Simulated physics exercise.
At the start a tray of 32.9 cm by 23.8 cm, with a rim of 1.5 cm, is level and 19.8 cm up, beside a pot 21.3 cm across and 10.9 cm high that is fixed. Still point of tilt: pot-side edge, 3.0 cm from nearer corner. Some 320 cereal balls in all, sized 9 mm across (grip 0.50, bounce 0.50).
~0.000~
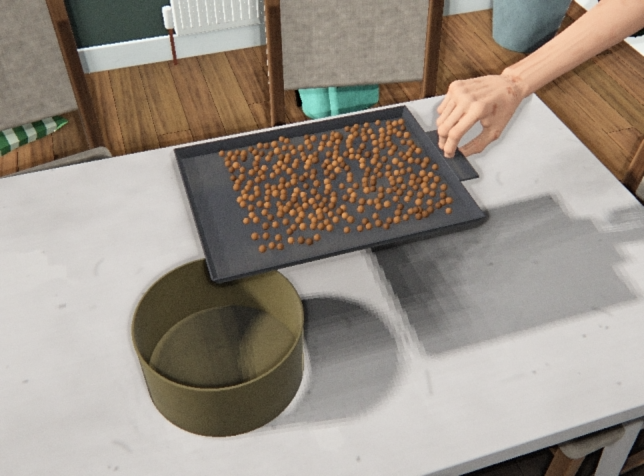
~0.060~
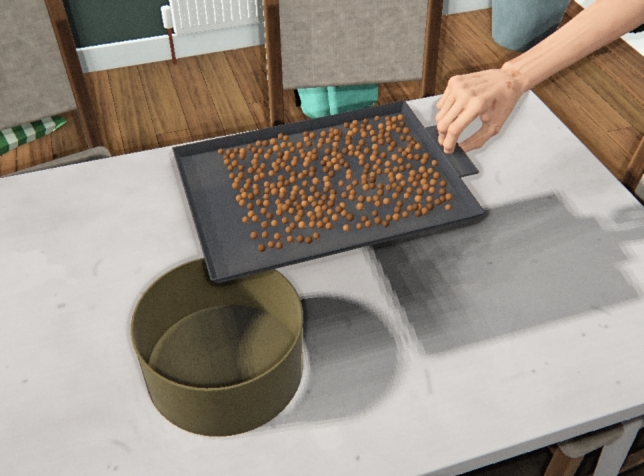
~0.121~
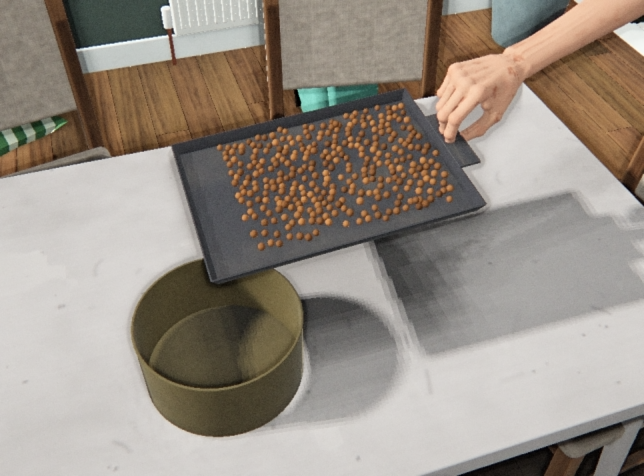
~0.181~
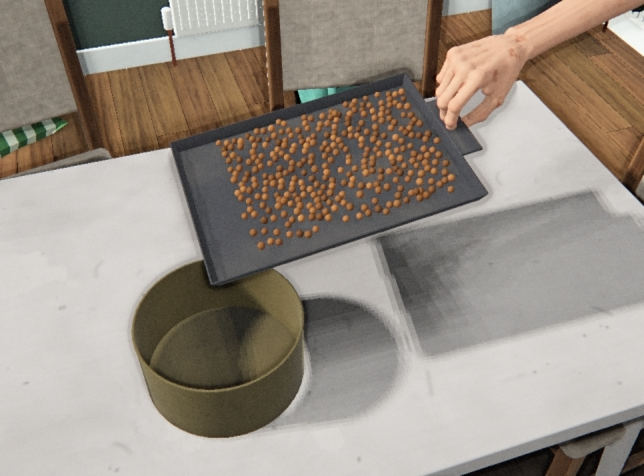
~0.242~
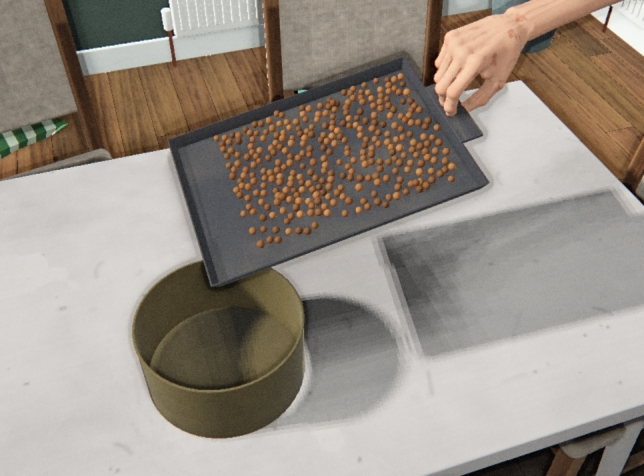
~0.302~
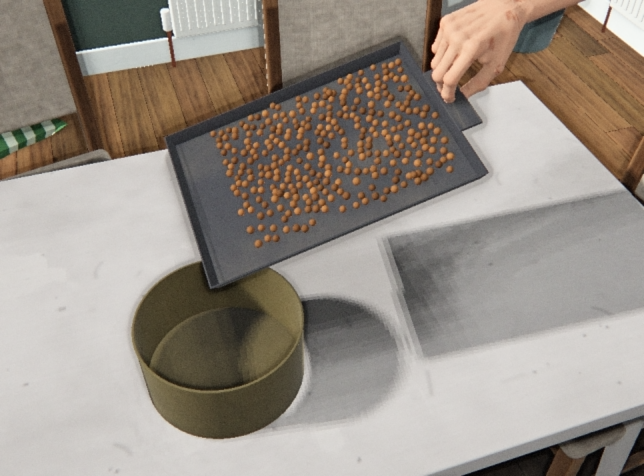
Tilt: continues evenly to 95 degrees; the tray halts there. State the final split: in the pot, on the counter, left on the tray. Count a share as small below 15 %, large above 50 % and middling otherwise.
Pot: Large. Counter: Small. Tray: Small.
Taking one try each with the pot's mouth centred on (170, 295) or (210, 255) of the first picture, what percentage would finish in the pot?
60 % and 5 %.
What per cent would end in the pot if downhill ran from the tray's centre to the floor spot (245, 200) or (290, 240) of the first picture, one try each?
Roughly 40 per cent on the first try and 95 per cent on the second.
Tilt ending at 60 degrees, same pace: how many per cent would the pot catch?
70 per cent.
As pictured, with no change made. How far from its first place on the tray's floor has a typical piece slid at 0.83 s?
Roughly 19 cm.
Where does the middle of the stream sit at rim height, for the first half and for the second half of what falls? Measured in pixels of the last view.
Around (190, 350), then around (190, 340).
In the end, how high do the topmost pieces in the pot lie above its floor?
My guess is around 2.5 centimetres.
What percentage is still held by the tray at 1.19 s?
Estimate: Near 25 in a hundred.
Then, at 0.83 s, tilt 54 degrees; the tray holds 85 %, the pot 0 %.
After 1.19 s, tilt 79 degrees; the tray holds 25 %, the pot 65 %.
After 1.63 s, tilt 95 degrees; the tray holds 0 %, the pot 95 %.
By 2.0 s all is still; pot 100 %, counter 5 %, tray 0 %.
